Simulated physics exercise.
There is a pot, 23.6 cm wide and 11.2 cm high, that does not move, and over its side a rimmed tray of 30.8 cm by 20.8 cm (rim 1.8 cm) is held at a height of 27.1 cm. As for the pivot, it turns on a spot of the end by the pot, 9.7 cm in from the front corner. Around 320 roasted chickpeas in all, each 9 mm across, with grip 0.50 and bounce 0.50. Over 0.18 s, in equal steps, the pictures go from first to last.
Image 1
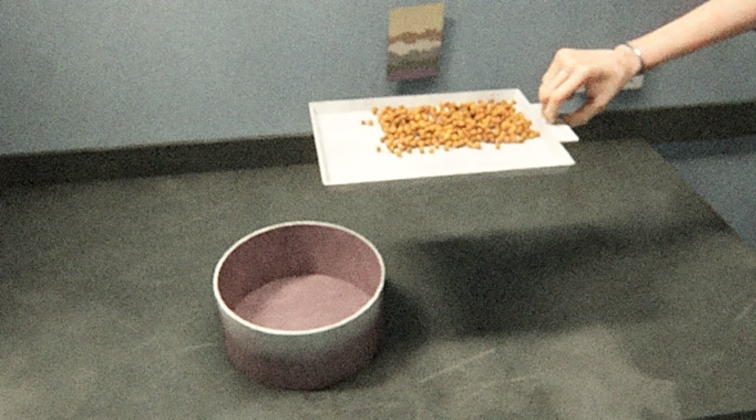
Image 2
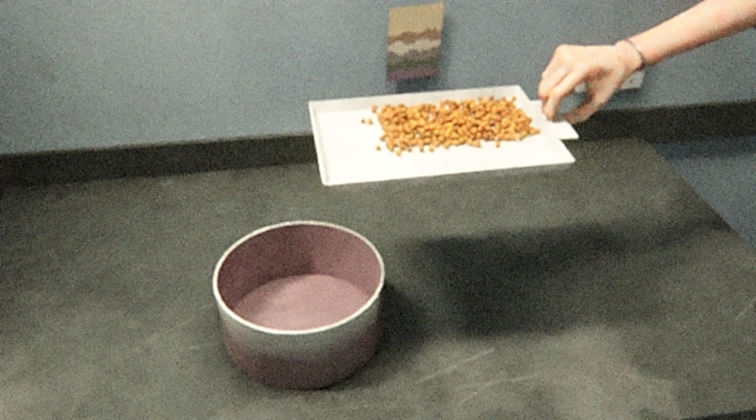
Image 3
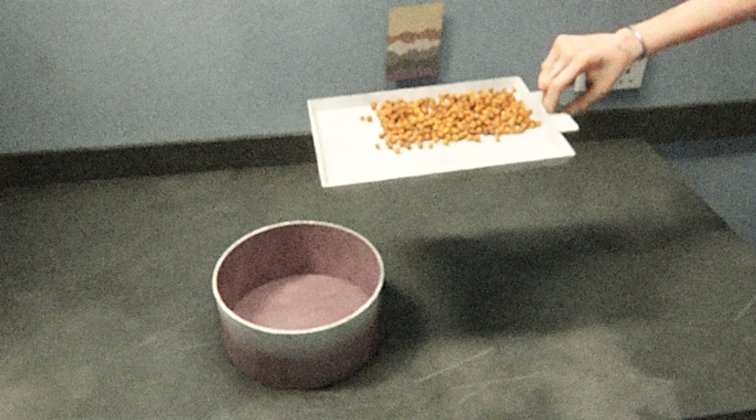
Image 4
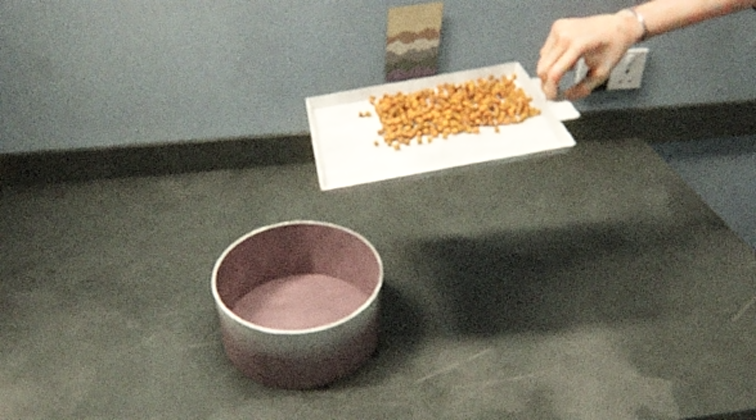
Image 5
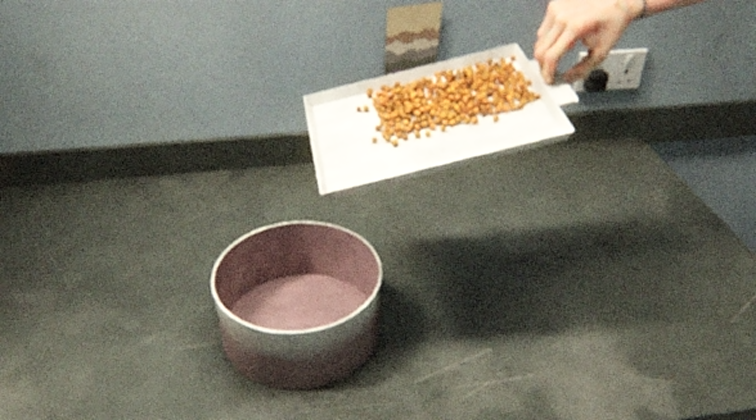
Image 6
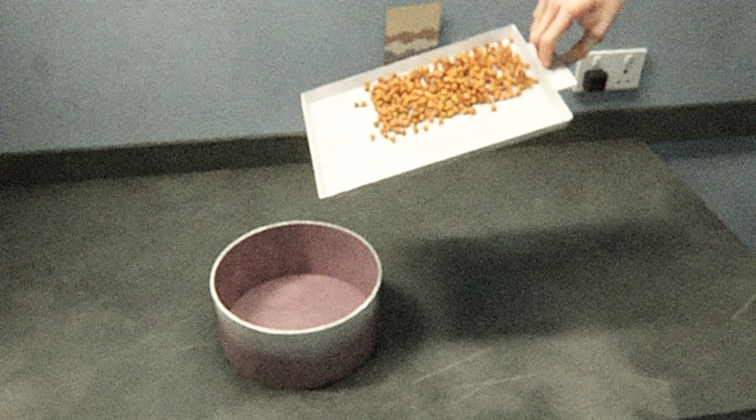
A white rimmed tray of roasted chickpeas, held by a hand at its right end, starts out nearly level above a dark surface, beside a pot. The hand slowly raises that end, tilting the tray down to the left, while the chickpeas stay clustered on it and the pot remains still.
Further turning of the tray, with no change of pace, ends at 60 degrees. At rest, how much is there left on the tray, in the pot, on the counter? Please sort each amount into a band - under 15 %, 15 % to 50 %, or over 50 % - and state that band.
Tray: 15 % to 50 %; pot: Over 50 %; counter: Under 15 %.
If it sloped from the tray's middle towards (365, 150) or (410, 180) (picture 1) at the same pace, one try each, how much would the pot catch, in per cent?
About 50 per cent on the first try and 35 per cent on the second.
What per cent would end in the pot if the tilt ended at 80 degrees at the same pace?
95 per cent.
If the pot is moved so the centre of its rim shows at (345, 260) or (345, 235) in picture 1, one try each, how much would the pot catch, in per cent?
Try one: ~ 30 %; try two: ~ 5 %.
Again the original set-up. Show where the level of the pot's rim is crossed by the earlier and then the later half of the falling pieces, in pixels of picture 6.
Around (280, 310), then around (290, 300).
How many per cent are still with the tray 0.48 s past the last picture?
Close to 50 in a hundred parts of the load.
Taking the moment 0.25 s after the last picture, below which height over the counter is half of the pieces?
I'd put it near 38 cm.
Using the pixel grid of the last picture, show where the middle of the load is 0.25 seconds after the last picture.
Load centre: About (390, 72) px.
Then, 0.15 s after the last picture, tilt 41 degrees; the tray holds 100 %, the pot 0 %.
Then, 0.25 s after the last picture, tilt 56 degrees; the tray holds 100 %, the pot 0 %.
Then, 0.48 s after the last picture, tilt 60 degrees; the tray holds 50 %, the pot 5 %.
In the end, tray 25 %, pot 70 %, counter 5 %.
